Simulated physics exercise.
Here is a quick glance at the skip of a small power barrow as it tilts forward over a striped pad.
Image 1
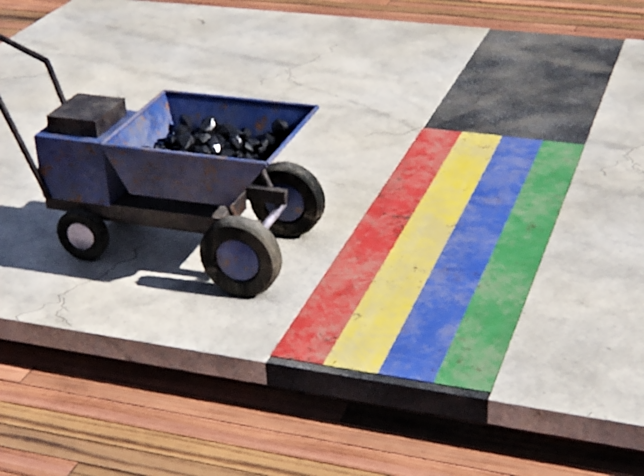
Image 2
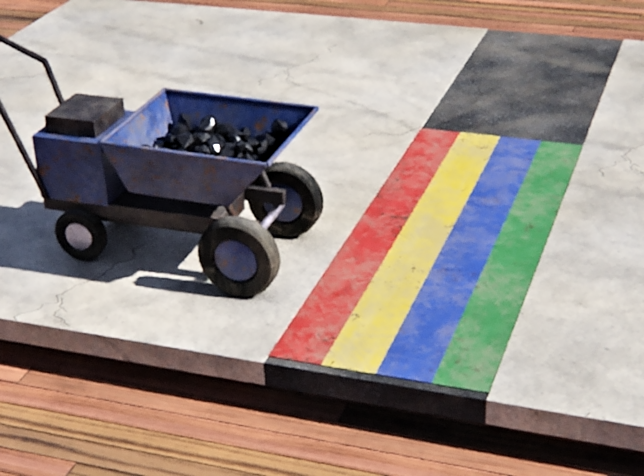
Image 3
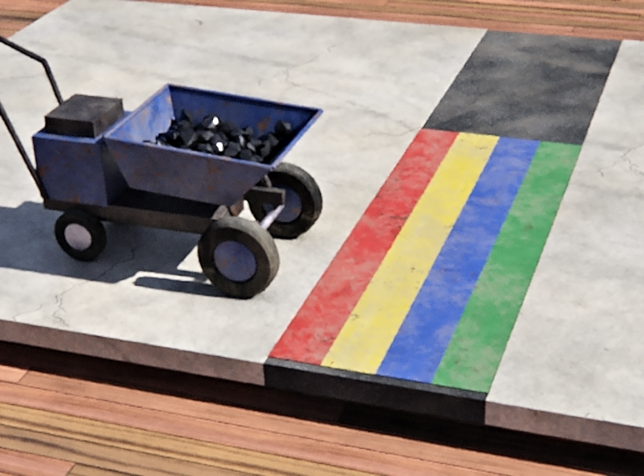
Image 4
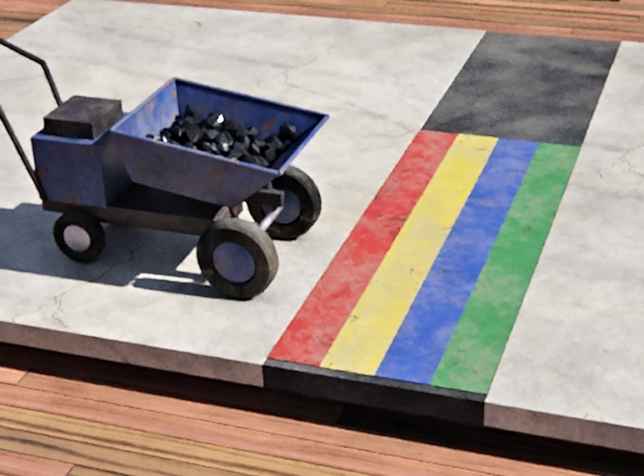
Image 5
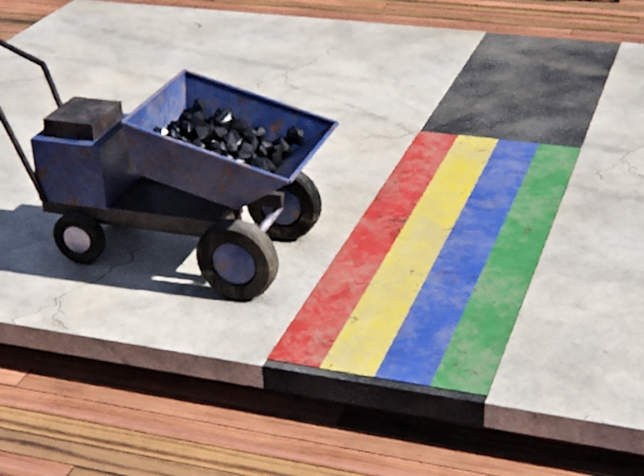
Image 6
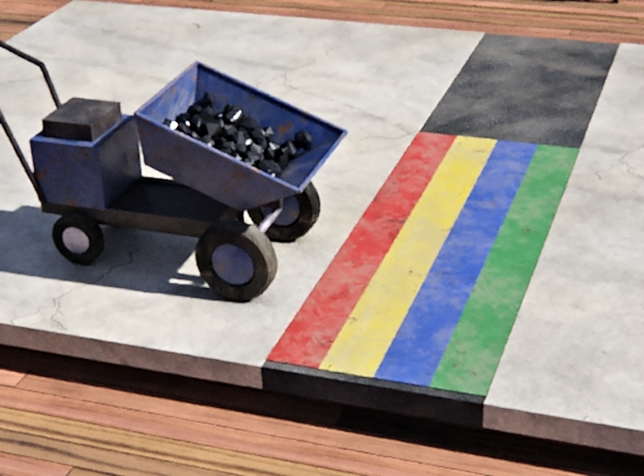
A blue skip of black lumps on a small barrow tilts forward beside coloured stripes.
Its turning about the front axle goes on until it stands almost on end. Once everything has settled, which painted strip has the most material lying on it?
Most of it lies on the yellow strip.
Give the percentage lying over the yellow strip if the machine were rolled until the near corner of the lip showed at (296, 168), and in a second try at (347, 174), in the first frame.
Estimates: 20 %, 0 %.
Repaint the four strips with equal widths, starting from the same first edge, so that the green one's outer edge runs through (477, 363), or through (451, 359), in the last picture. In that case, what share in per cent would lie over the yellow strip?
I'd estimate some 40 per cent, and then some 30 per cent.
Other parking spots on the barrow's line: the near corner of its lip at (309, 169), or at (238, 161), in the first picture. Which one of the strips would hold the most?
Going by the pictures, the first try gives the blue one and the second gives yellow.
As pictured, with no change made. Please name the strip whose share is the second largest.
That blue strip.
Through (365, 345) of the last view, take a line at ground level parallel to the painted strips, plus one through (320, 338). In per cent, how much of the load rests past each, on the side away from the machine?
In order: 50 percent, then 80 percent.
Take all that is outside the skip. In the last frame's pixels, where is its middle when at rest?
Once nothing moves, the middle sits near (411, 282).
Soon, skip tipped steeply; all in the skip.
A while on, skip tipped right over; about half in the skip; a stray few over the red strip; about half over the yellow strip; a small part over the blue strip.
Towards the end, skip tipped right over; about a quarter in the skip; a stray few over the red strip; about half over the yellow strip; about a quarter over the blue strip; a small part over the green strip; a stray few off the paint.
Finally, skip tipped right over; about a quarter in the skip; a stray few over the red strip; about half over the yellow strip; about a quarter over the blue strip; a small part over the green strip; a stray few off the paint.
